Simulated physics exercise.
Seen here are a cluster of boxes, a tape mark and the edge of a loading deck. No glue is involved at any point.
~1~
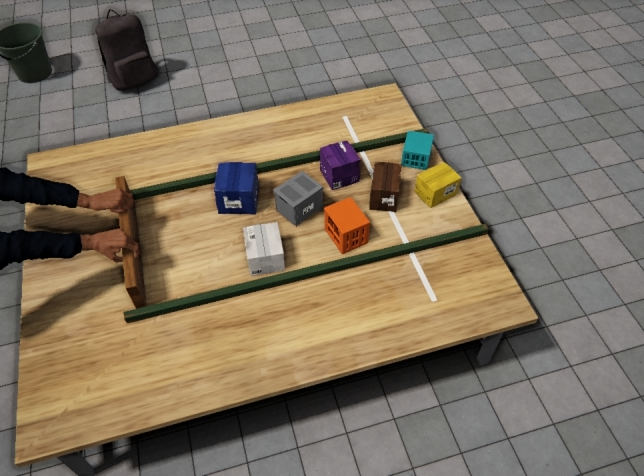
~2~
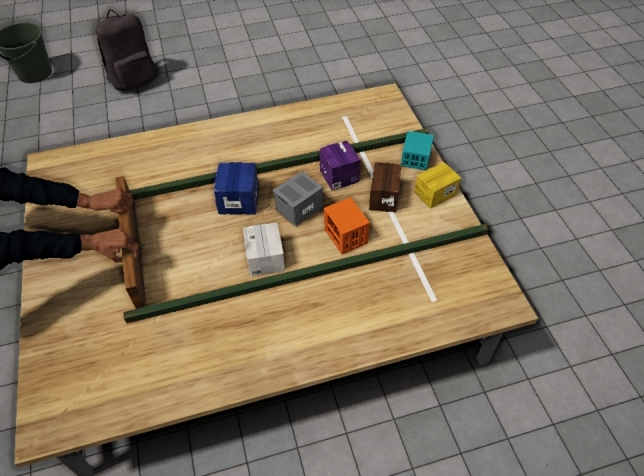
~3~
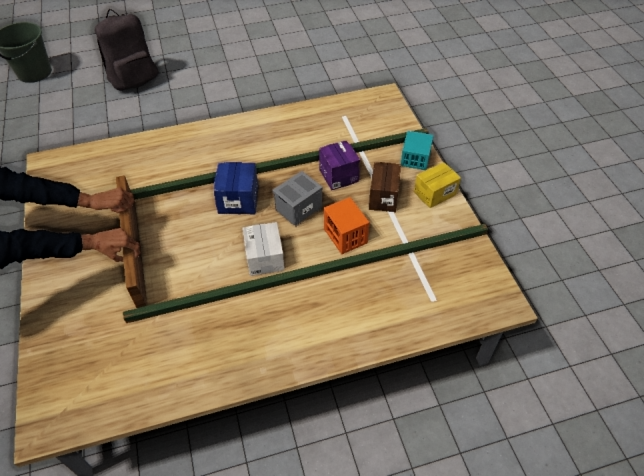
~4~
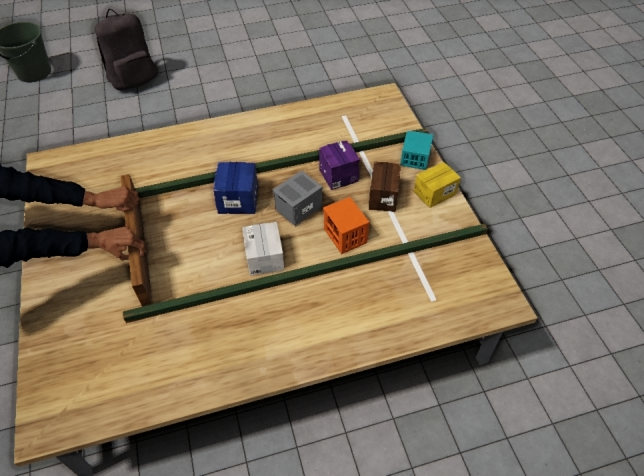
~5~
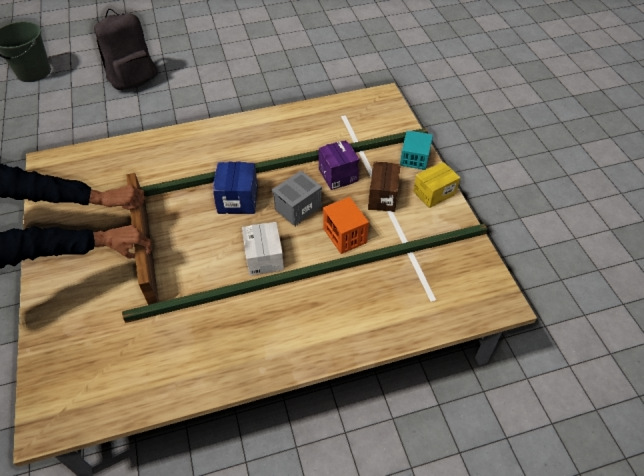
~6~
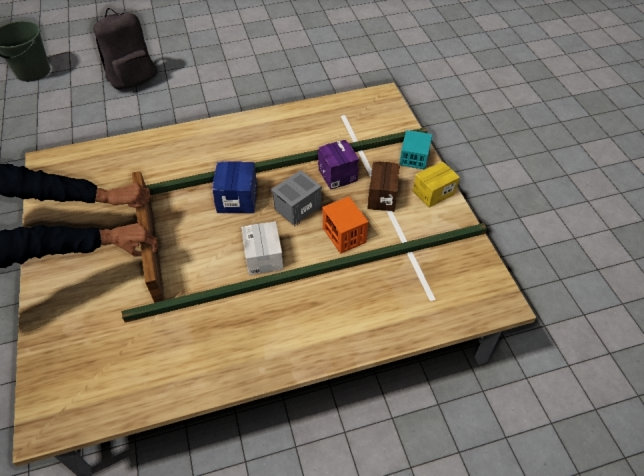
Two dark-sleeved arms reach in from the left and grip an upright wooden plank on a light wooden table, seen from above at an angle on a grey tiled floor. Between two green rails sit blue, white, grey, orange, purple, brown, yellow and turquoise boxes, with a white tape line toward the right and a bucket and backpack behind. The hands slide the plank slightly rightward, while the boxes stay still.
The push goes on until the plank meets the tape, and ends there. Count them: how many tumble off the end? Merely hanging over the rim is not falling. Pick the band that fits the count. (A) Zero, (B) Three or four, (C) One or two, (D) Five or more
C.
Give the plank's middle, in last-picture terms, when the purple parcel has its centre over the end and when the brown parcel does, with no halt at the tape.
First near (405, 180), second near (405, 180).
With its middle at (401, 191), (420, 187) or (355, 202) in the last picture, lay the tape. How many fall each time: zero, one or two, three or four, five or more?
One to two, five or over, none.
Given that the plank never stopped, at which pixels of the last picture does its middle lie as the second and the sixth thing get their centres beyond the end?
I'd say close to (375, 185), then close to (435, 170).
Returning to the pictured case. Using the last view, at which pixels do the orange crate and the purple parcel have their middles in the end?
Approximately (442, 204) for one, approximately (418, 148) for the other.
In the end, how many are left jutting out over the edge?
Count: 0.
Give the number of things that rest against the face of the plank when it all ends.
Well, it touches 3.
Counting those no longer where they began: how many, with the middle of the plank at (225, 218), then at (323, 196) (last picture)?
The number moved is 1 and then 5.
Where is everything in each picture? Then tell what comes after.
Turquoise crate (417, 150); yellow box (437, 185); brown parcel (385, 187); plank (130, 240); tape (384, 196), in the first frame.
Yellow box (437, 185); orange crate (346, 226), in the second frame.
Brown parcel (385, 187); blue parcel (237, 188), in the third frame.
Turquoise crate (417, 150); grey tote (298, 199), in the fourth frame.
Yellow box (436, 185); white parcel (263, 249), in the fifth frame.
Turquoise crate (416, 150); yellow box (436, 184); brown parcel (384, 186); plank (148, 235); tape (382, 196), in the sixth frame.
Early on, none off yet; turquoise crate at rest near (416, 150); yellow box at rest near (436, 184); brown parcel at rest near (384, 186).
Finally, the number that fall off is one or two; lost, yellow box and turquoise crate.
